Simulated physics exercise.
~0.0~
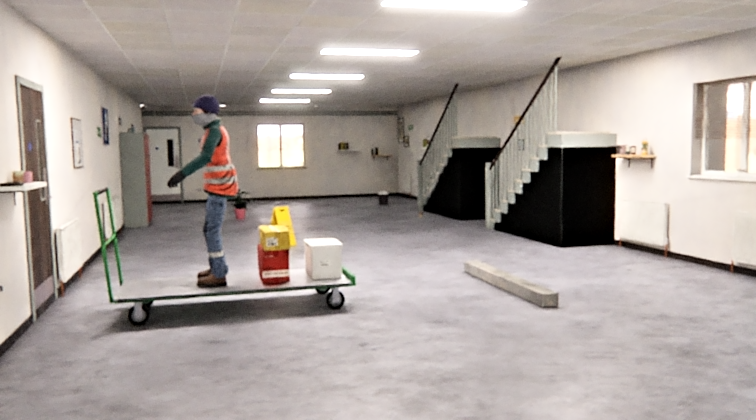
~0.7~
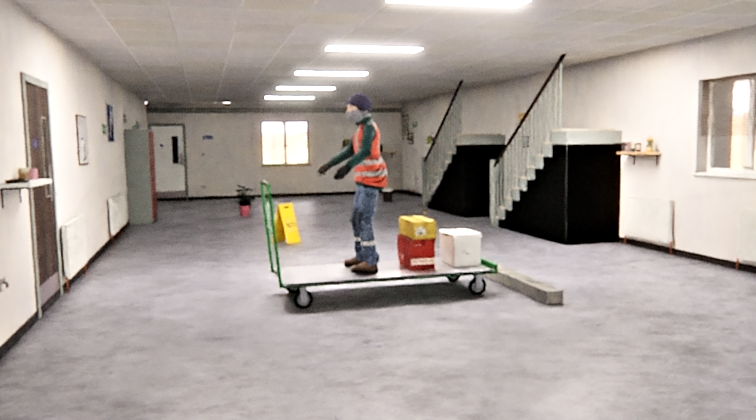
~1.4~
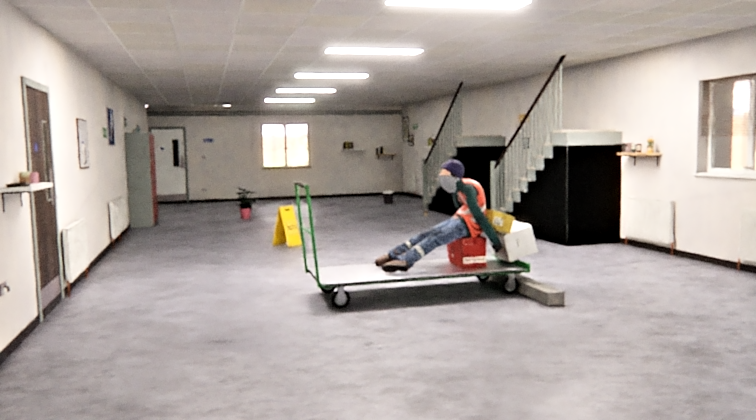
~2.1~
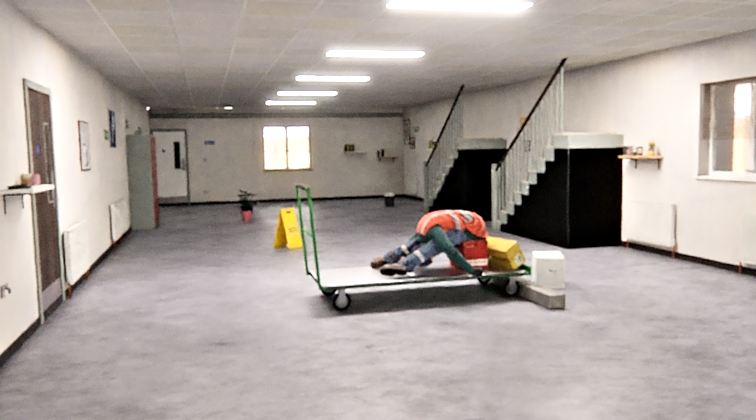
A worker in an orange vest rode standing on a flat trolley rolling right until it stopped against a low kerb, then pitched forward over the boxes and ended slumped on the deck, with the white box tipped off the front onto the kerb.
